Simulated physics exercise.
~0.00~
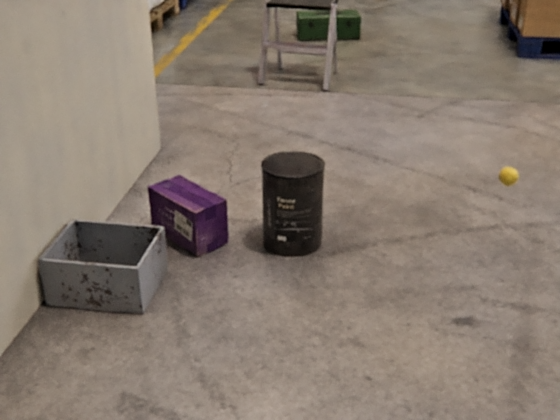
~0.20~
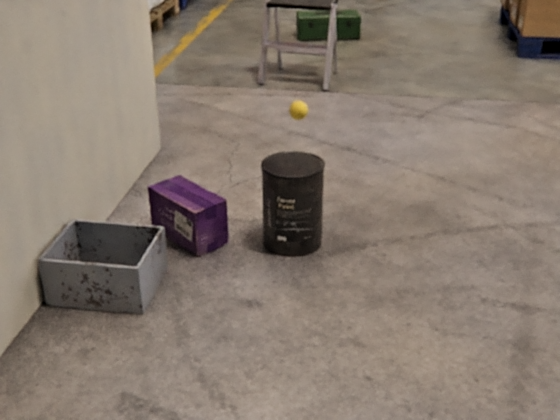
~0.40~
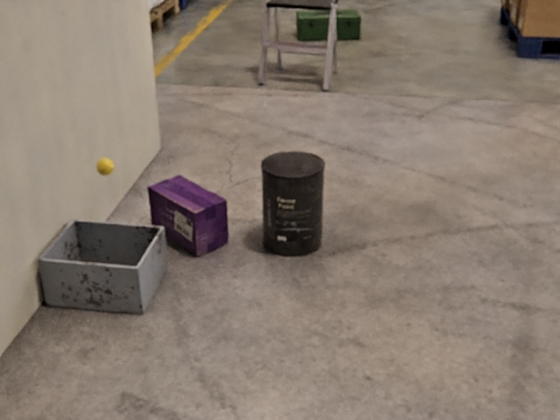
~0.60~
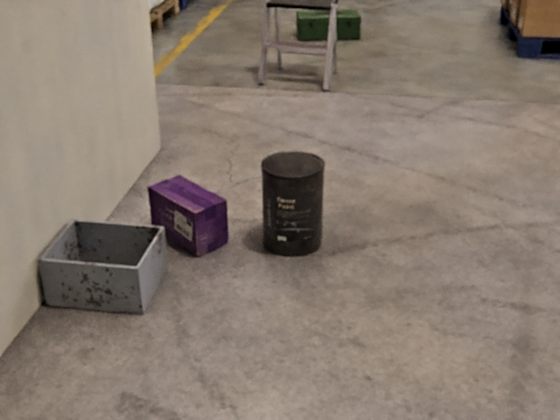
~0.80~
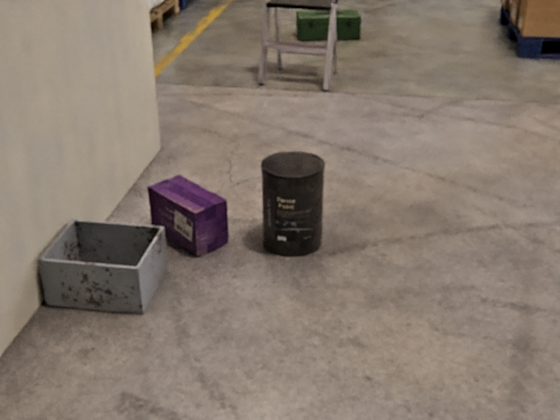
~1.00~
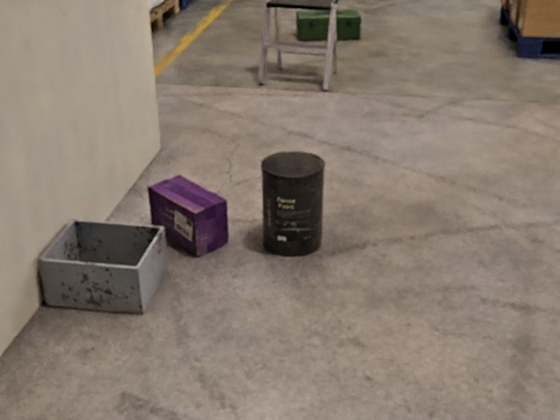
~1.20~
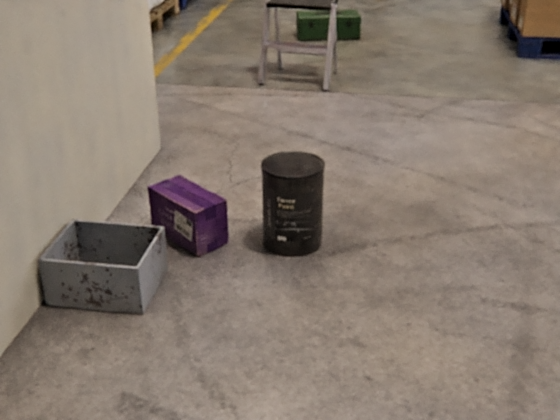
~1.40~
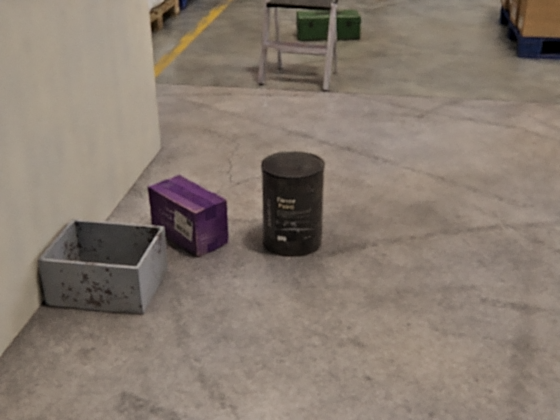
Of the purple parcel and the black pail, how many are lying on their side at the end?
None of them are; the purple parcel and the black pail both remain upright in their places.
